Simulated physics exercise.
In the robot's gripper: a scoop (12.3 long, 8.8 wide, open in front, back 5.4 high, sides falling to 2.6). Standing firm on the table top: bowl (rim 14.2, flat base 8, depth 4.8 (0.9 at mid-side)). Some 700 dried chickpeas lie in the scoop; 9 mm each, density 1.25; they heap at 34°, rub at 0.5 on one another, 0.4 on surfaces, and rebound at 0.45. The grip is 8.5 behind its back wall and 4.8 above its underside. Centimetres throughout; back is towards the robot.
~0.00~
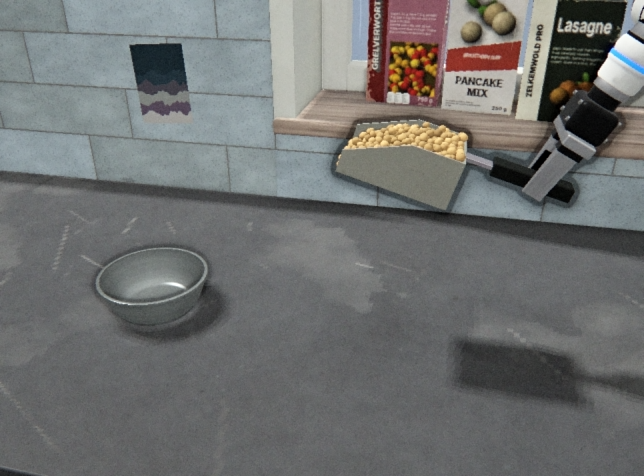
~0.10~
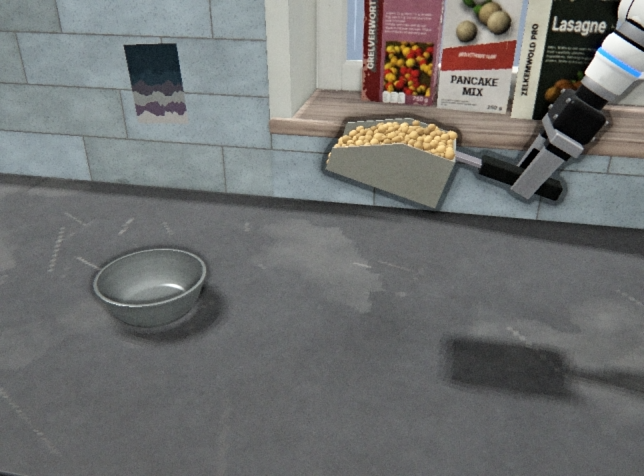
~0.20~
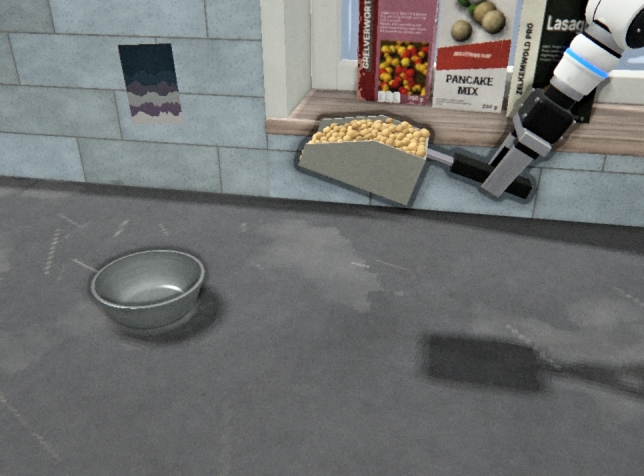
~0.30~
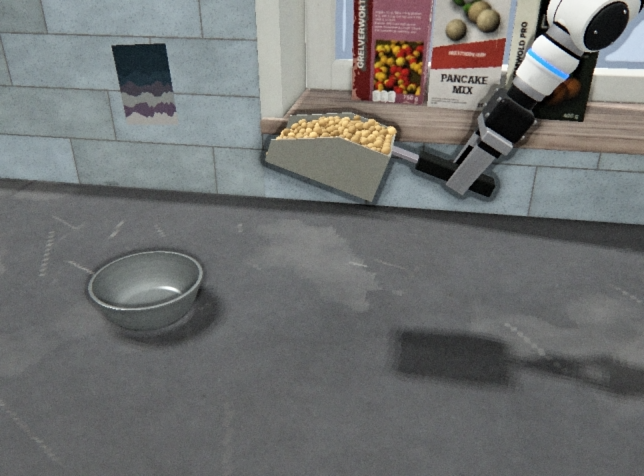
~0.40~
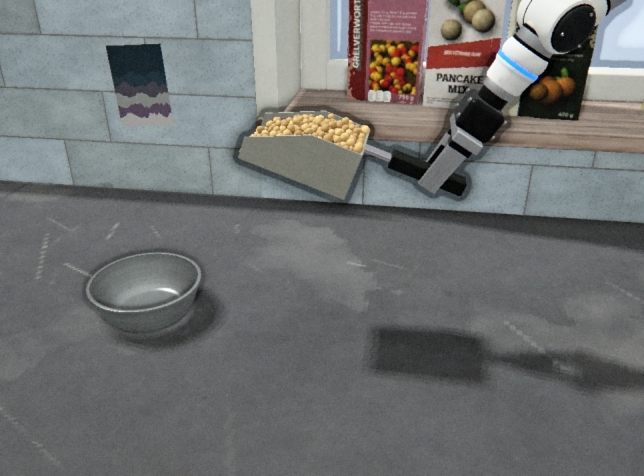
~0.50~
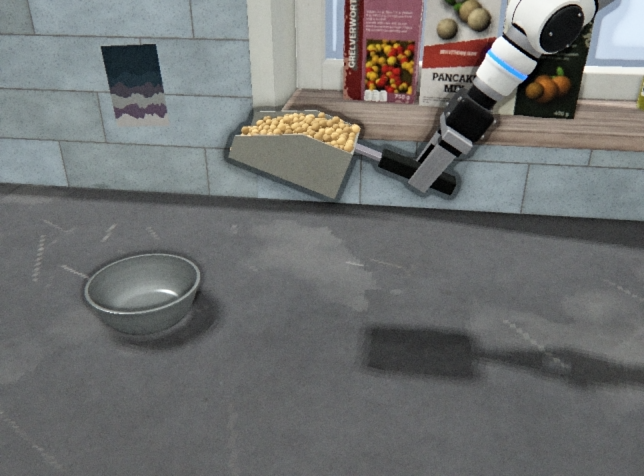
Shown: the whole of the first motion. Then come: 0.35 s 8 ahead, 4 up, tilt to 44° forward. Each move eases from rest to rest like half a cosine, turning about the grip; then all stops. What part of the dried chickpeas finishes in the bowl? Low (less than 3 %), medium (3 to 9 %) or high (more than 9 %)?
A low share, less than 3 %, ends in the bowl.
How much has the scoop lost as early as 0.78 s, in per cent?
Some 20 per cent.
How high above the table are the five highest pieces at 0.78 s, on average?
About 20 cm.
After 0.64 s, tilted 2° forward, highest piece 25 above the table; 704 on the scoop, 1 in flight or on a rim.
After 0.78 s, tilted 38° forward, highest piece 20 above the table; 549 on the scoop, 16 on the table or floor, 140 in flight or on a rim.
After 1.05 s, tilted 44° forward, highest piece 9 above the table; 650 on the table or floor, 1 on the scoop, 54 in flight or on a rim.
After 2.10 s, tilted 44° forward, highest piece 3 above the table; 705 on the table or floor.
At rest, 705 on the table or floor. That is 0 % in the bowl.
